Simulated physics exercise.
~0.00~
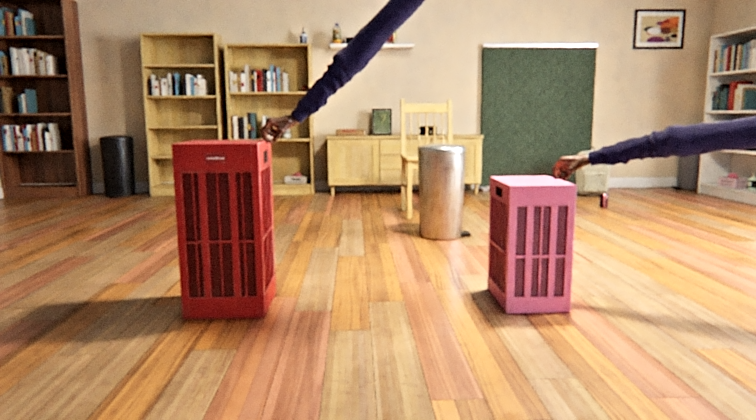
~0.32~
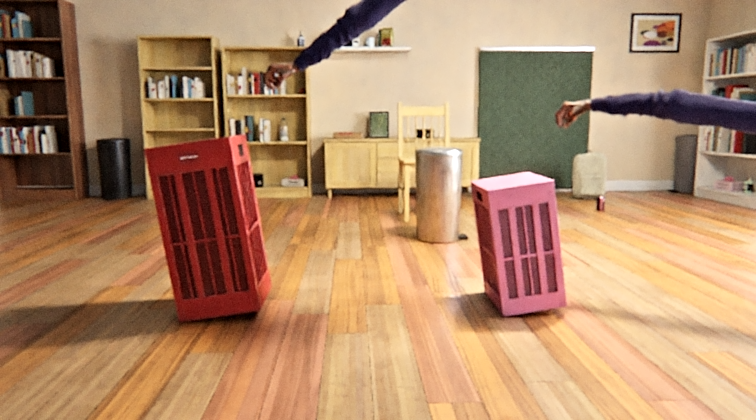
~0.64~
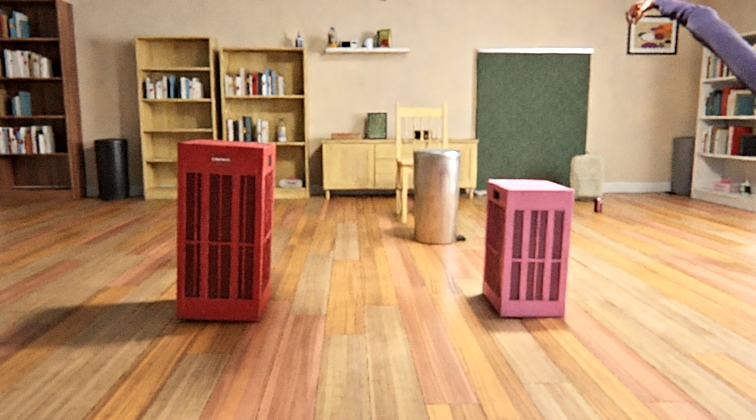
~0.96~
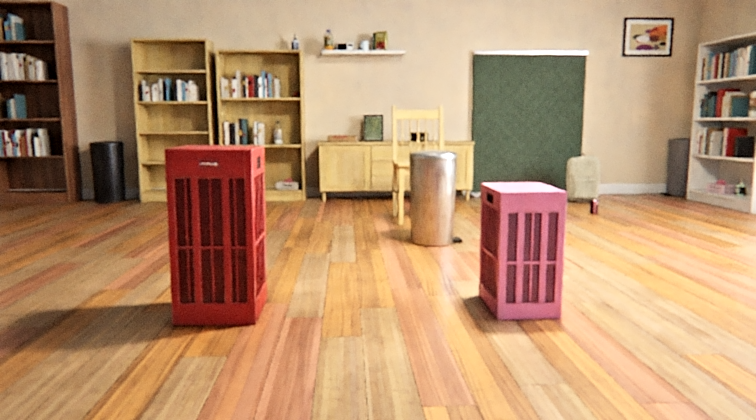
A red crate and a smaller pink crate, each with a hand at its top, tilted to the left on the wooden floor as the hands let go and drew back, then both rocked back upright and stayed standing.
